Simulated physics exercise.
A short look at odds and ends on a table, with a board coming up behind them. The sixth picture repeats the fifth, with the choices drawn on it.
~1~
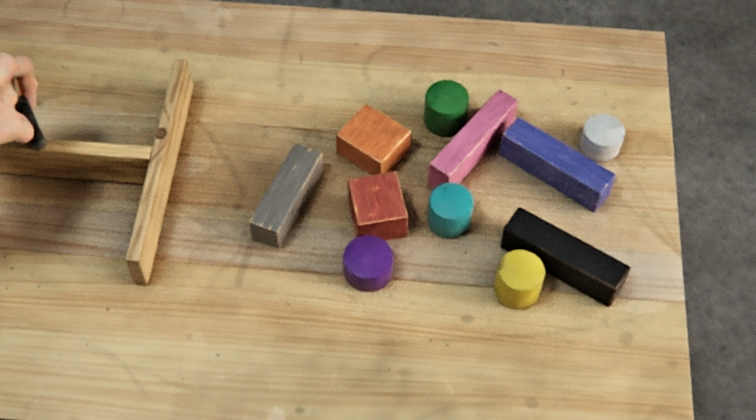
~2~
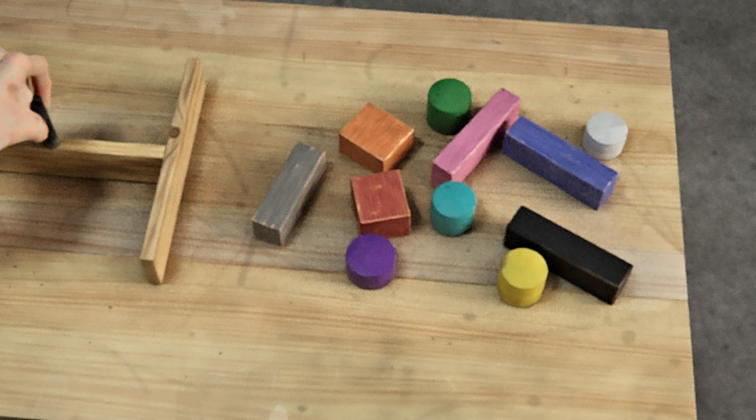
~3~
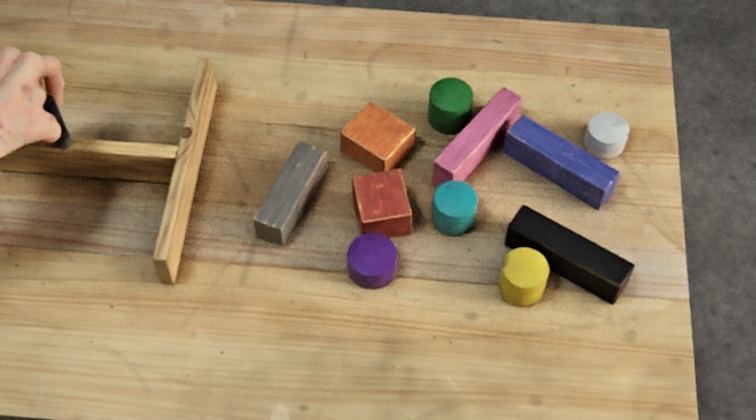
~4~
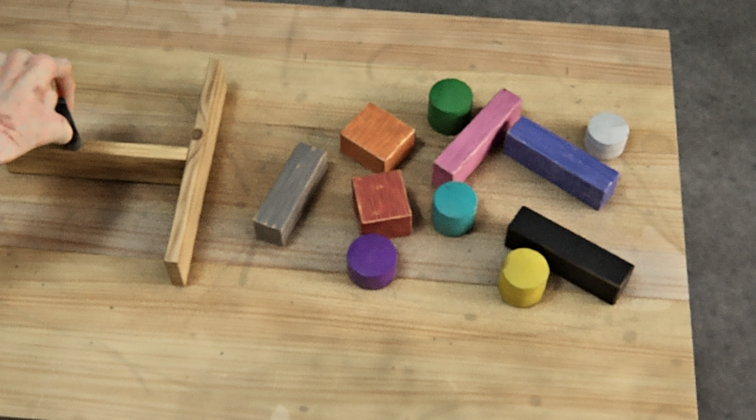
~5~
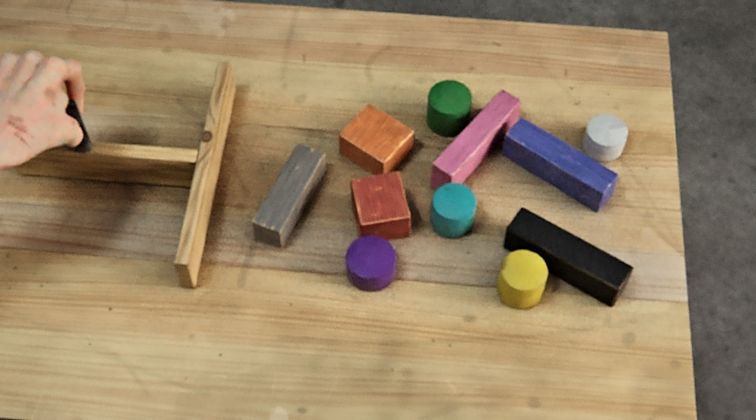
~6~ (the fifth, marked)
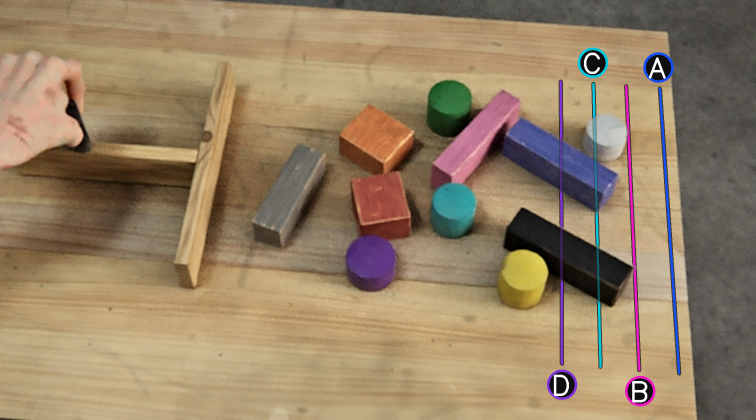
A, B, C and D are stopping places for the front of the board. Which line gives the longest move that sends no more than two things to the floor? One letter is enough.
The farthest such stop is D.
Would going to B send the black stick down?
Yes.
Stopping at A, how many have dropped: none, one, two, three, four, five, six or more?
Six or more.
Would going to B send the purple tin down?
No.
On the marked copy, A at (669, 219); B at (632, 216); C at (597, 214); D at (561, 211).
With D. Early on, board (332, 166); orange block (383, 139); red block (393, 211).
Further on, board (460, 176); black stick (614, 275); blue bar (593, 171).
At the end, board (562, 183); blue bar over the edge; white tin over the edge; two fallen.
As for the rest, A drops eleven; B drops seven; C drops four.
